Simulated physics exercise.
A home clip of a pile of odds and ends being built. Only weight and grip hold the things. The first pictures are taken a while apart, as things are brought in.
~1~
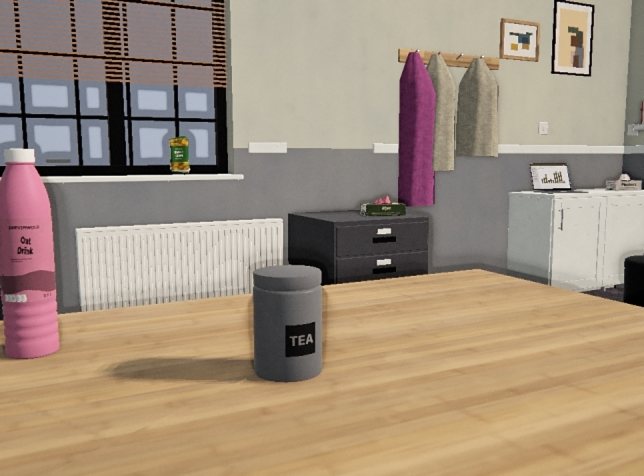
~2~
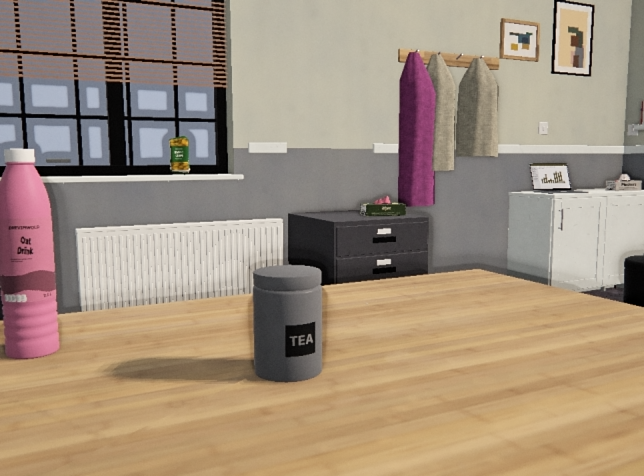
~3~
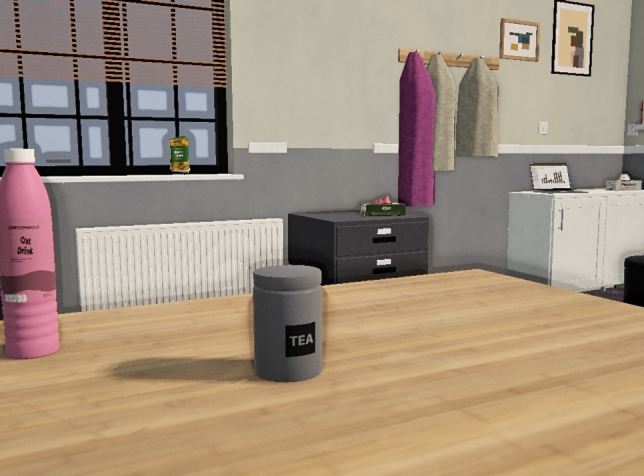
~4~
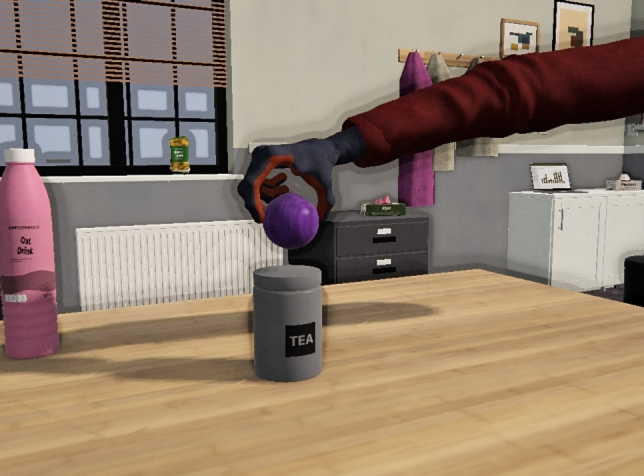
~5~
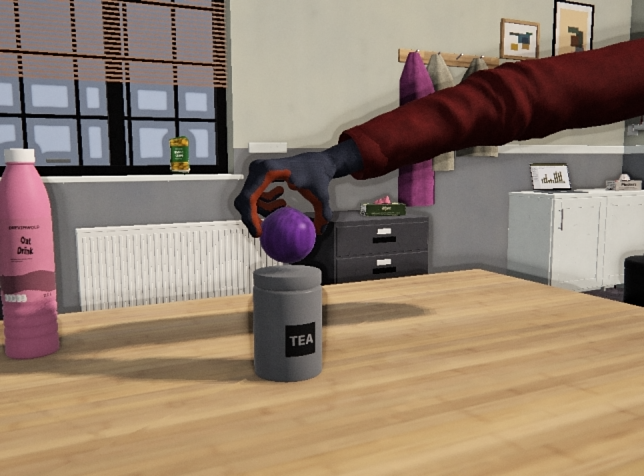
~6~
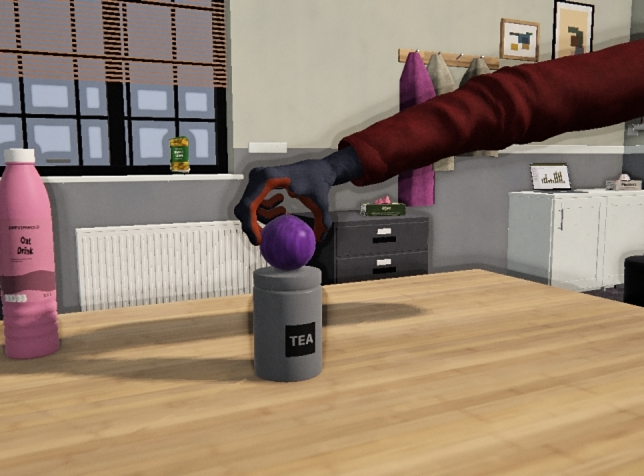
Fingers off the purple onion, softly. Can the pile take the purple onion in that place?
In the end the pile keeps its balance.
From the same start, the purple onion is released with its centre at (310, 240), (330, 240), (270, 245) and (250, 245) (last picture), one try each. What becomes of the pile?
First, it keeps its balance; second, it loses its balance; third, it stays up; fourth, it loses its balance.
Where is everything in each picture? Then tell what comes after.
In the first picture, the last thing is not in view yet; grey jar (288, 321).
In the second picture, the last thing is not in view yet.
In the third picture, the last thing is not in view yet; pink bottle (26, 253).
In the fourth picture, coming down; purple onion (291, 221); grey jar (288, 321).
In the fifth picture, coming down; purple onion (287, 235).
In the sixth picture, in place under the hand; purple onion (288, 242); pink bottle (26, 253).
Then, 0.50 s on from there, no change.
Then, 1.30 s on from there, purple onion resting near (288, 243).
In the end, all 4 unmoved. At the end, from the last picture's camera, purple onion near (288, 243). The pile stays up.
